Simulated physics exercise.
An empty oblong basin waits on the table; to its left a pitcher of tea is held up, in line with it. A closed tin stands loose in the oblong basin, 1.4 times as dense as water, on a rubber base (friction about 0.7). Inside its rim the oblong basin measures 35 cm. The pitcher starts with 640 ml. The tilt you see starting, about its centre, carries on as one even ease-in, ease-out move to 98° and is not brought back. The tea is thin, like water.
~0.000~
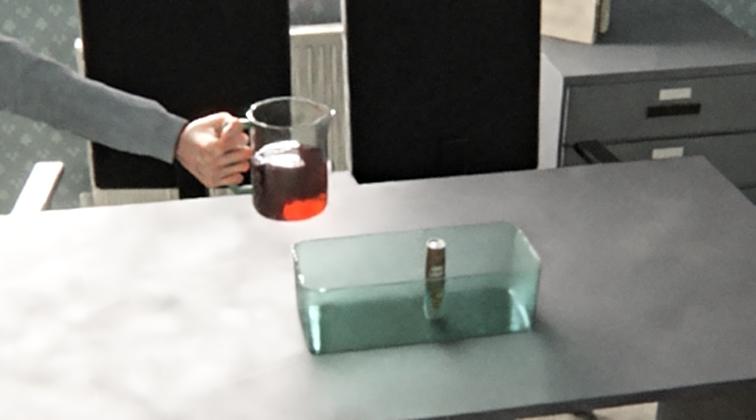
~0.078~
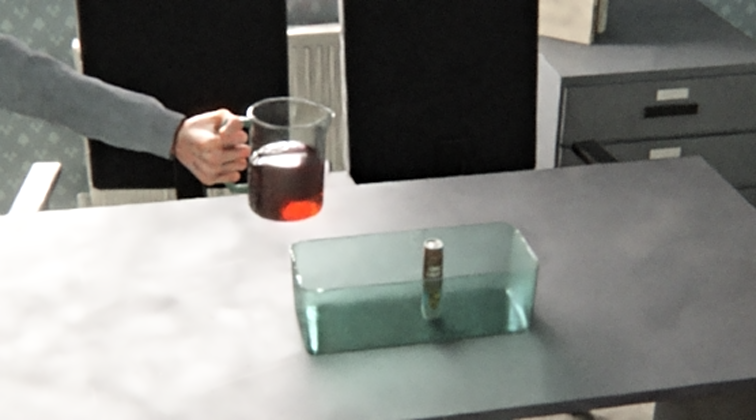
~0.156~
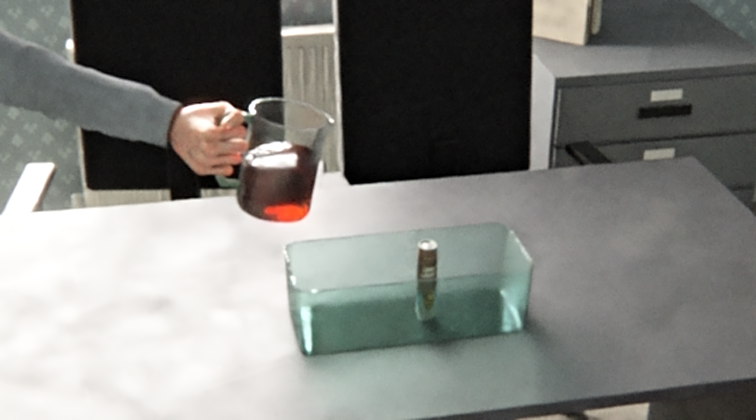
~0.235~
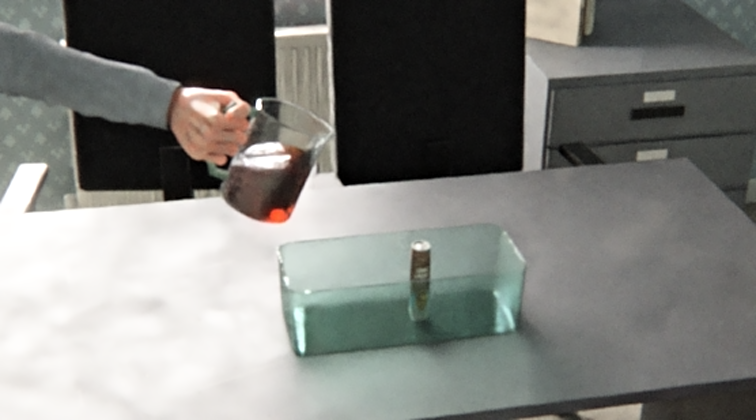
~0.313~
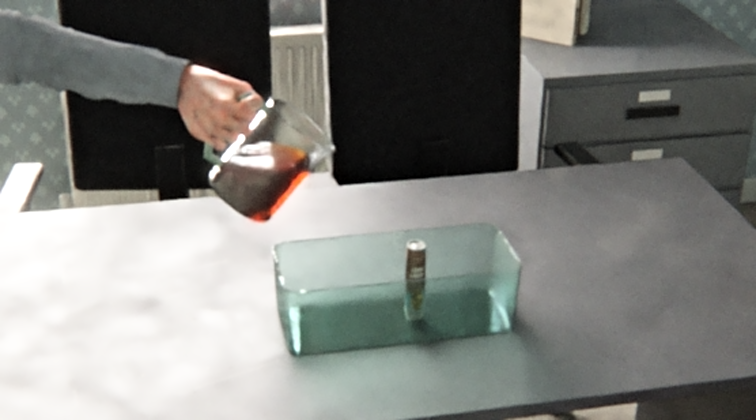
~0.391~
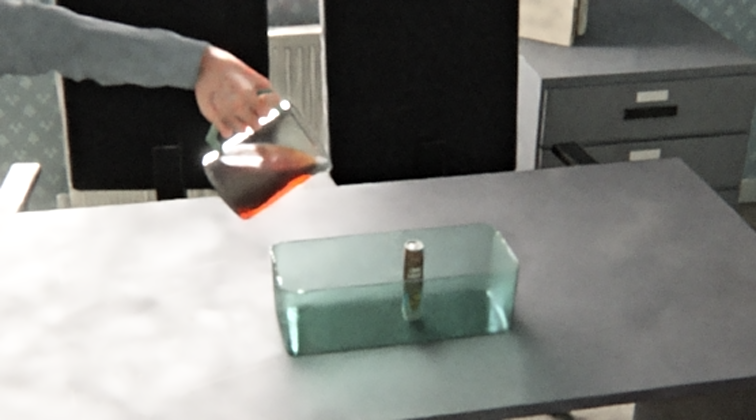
The video shows a hand holding a glass pitcher of dark reddish tea above a table, left of an oblong glass basin with a small upright container inside. The hand steadily tilts the pitcher far over to the right.
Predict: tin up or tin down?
The tin remains upright.
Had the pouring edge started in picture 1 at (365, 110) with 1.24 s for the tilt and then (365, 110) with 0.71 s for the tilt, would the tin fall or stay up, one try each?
First it goes over; then it goes over.
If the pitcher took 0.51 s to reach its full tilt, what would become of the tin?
The tin stays up.
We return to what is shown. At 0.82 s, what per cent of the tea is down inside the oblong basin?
Near 44 in a hundred.
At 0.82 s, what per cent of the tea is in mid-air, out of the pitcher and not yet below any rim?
Near 24 in a hundred.
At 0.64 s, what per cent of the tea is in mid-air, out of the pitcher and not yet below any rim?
Some 24 per cent.
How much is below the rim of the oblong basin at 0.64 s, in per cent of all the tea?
About 4 per cent.
Then, 0.64 s in, the tilt is 95° and 71 per cent is still to pour; the tin stands where it began.
Then, 0.82 s in, the tilt is 98° and 32 per cent is still to pour; the tin stands where it began.
Then, 1.00 s in, the tilt is 98° and 13 per cent is still to pour; the tin stands where it began.
Then, 1.21 s in, the tilt is 98° and 5 per cent is still to pour; the tin stands where it began.
Finally, the tin stands where it began.
